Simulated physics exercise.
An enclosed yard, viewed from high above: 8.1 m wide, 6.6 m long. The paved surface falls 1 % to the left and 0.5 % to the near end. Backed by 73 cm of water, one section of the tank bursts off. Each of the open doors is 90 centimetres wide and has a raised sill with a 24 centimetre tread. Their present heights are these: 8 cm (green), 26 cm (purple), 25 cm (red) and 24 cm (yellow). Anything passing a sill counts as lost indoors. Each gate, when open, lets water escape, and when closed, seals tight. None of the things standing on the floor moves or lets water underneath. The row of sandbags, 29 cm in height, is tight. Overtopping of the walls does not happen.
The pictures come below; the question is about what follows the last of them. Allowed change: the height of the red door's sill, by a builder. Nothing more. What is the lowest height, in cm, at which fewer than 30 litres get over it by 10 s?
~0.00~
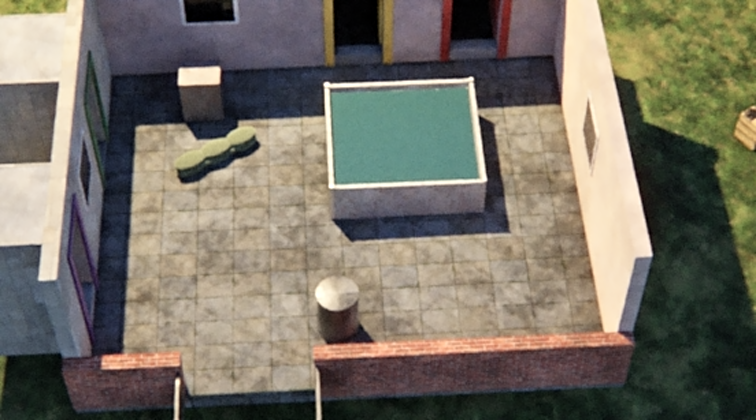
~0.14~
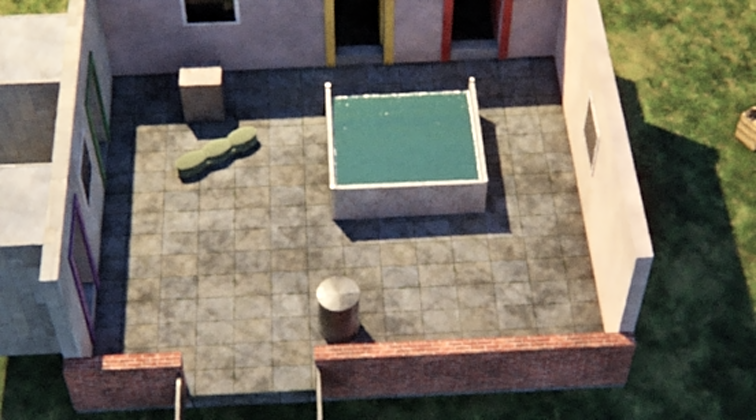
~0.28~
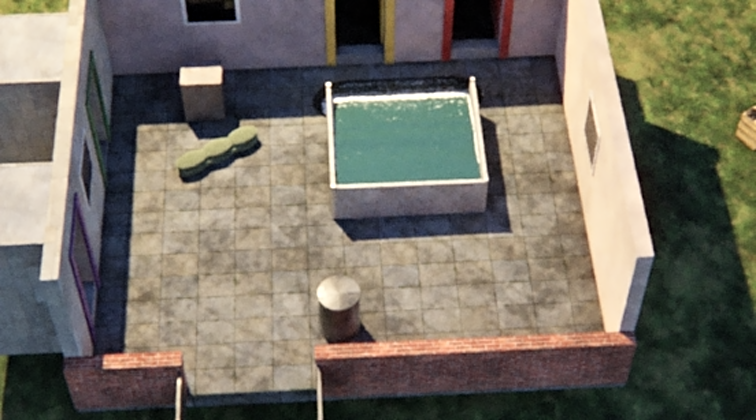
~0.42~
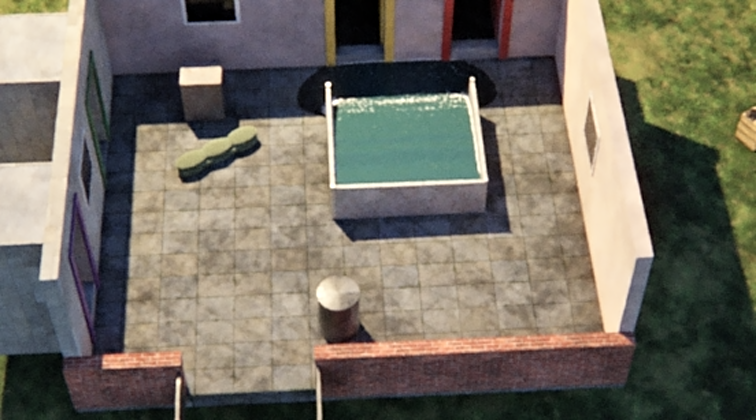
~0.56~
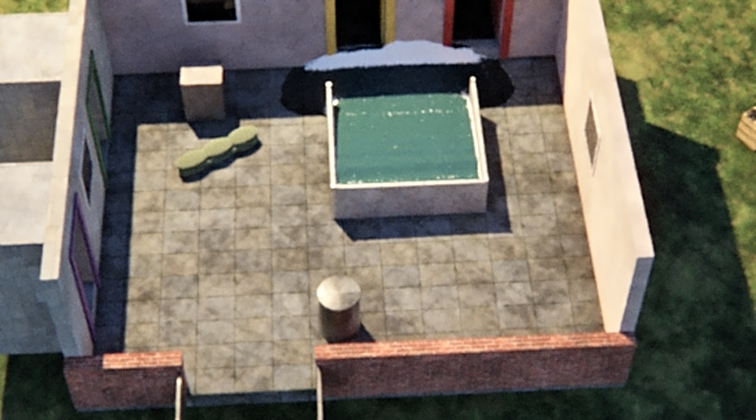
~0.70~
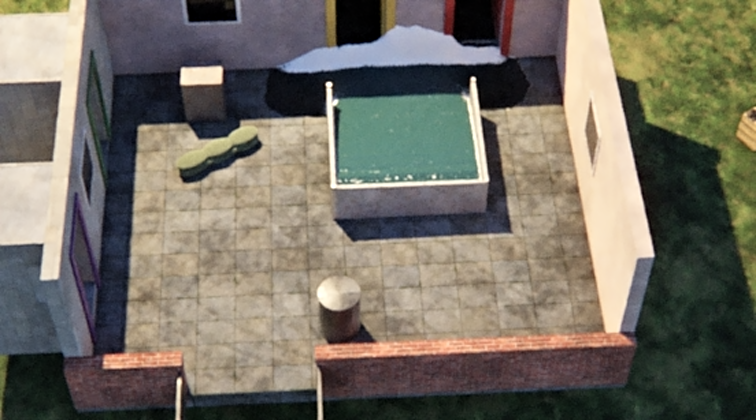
29 cm.
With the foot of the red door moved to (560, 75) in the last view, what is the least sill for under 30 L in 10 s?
35 cm.
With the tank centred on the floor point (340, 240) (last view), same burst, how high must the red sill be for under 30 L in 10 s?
At least some 11.0 centimetres tall.
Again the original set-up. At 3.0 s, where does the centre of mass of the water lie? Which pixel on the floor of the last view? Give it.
(379, 119) or so.
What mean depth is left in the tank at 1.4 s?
About 39 centimetres.
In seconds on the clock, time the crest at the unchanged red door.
The level tops out around 1.6 s.
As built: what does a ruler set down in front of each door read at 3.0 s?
In cm - green: 7, purple: 0, red: 21, yellow: 27.
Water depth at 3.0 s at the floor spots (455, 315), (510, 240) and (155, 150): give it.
Around 0 cm, 3 cm and 6 cm.
After 1.4 s water covers 15 % of the floor, deepest (53 cm) near (401, 73); 35 cm at the red door, 13 litres in over its 25 cm sill.
After 3.0 s water covers 35 % of the floor, deepest (42 cm) near (115, 79); 21 cm at the red door, 49 litres in over its 25 cm sill.
After 10.0 s water covers 95 % of the floor, deepest (15 cm) near (115, 79); 6 cm at the red door, 49 litres in over its 25 cm sill.
At the red door as built, the water arrived by 0.6 s and peaked near 36 cm at 1.6 s.
With a sill of 26 cm, 46 litres would have come in within the 10 s; with 35 cm, 8 litres. So under 30 litres takes about 29 cm.
